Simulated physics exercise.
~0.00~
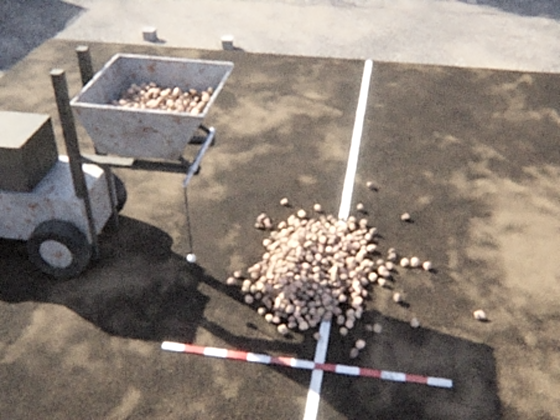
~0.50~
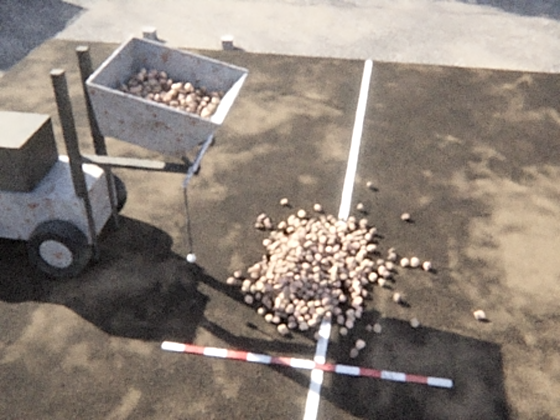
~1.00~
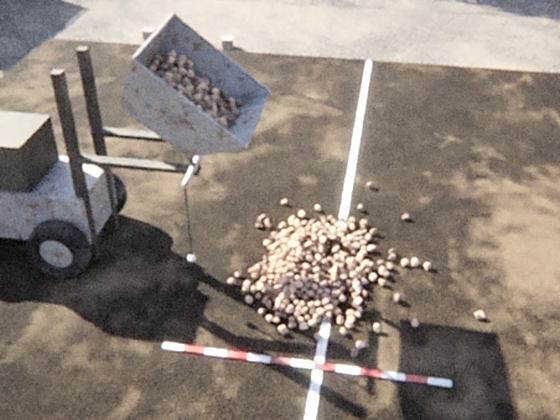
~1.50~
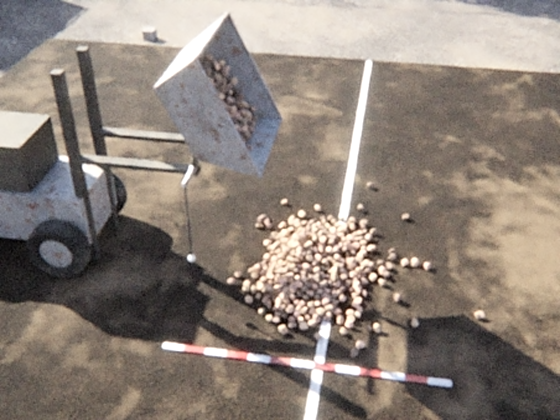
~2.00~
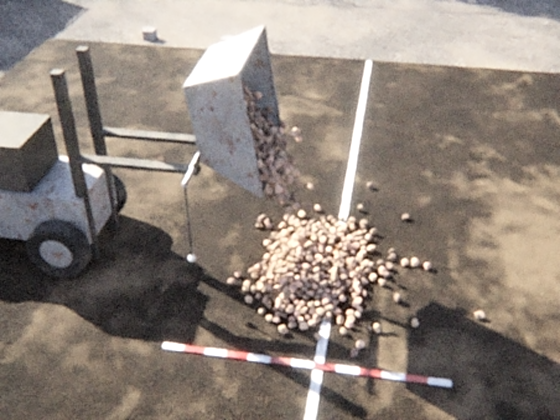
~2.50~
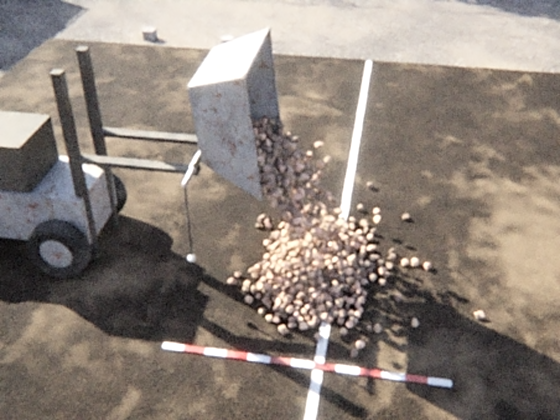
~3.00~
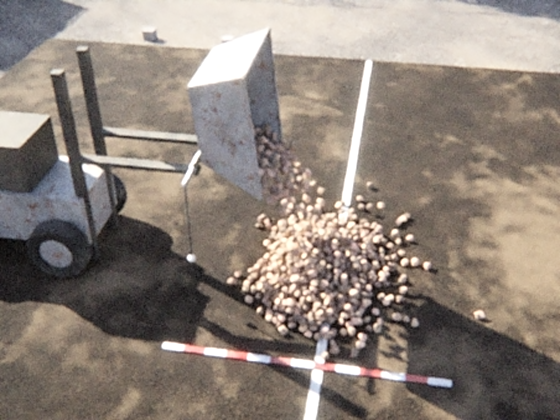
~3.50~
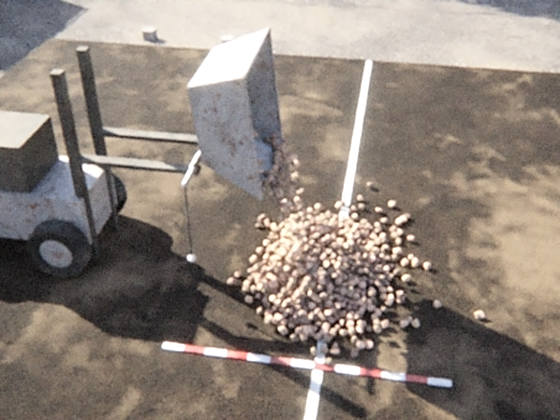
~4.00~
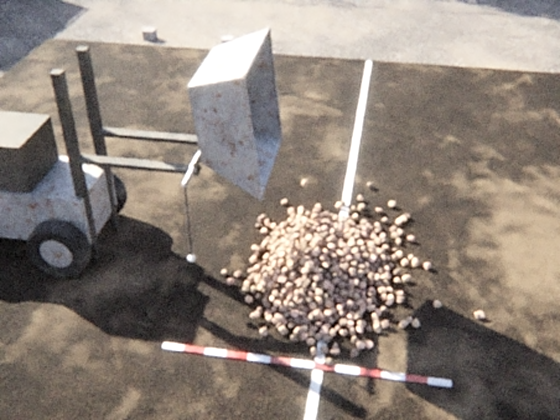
In this clip, a fork truck's raised skip of small round stones tips steeply to the right, pouring its load onto a pile already lying across a white painted line. The skip empties and stays tilted above the larger, wider heap, which covers part of the line.
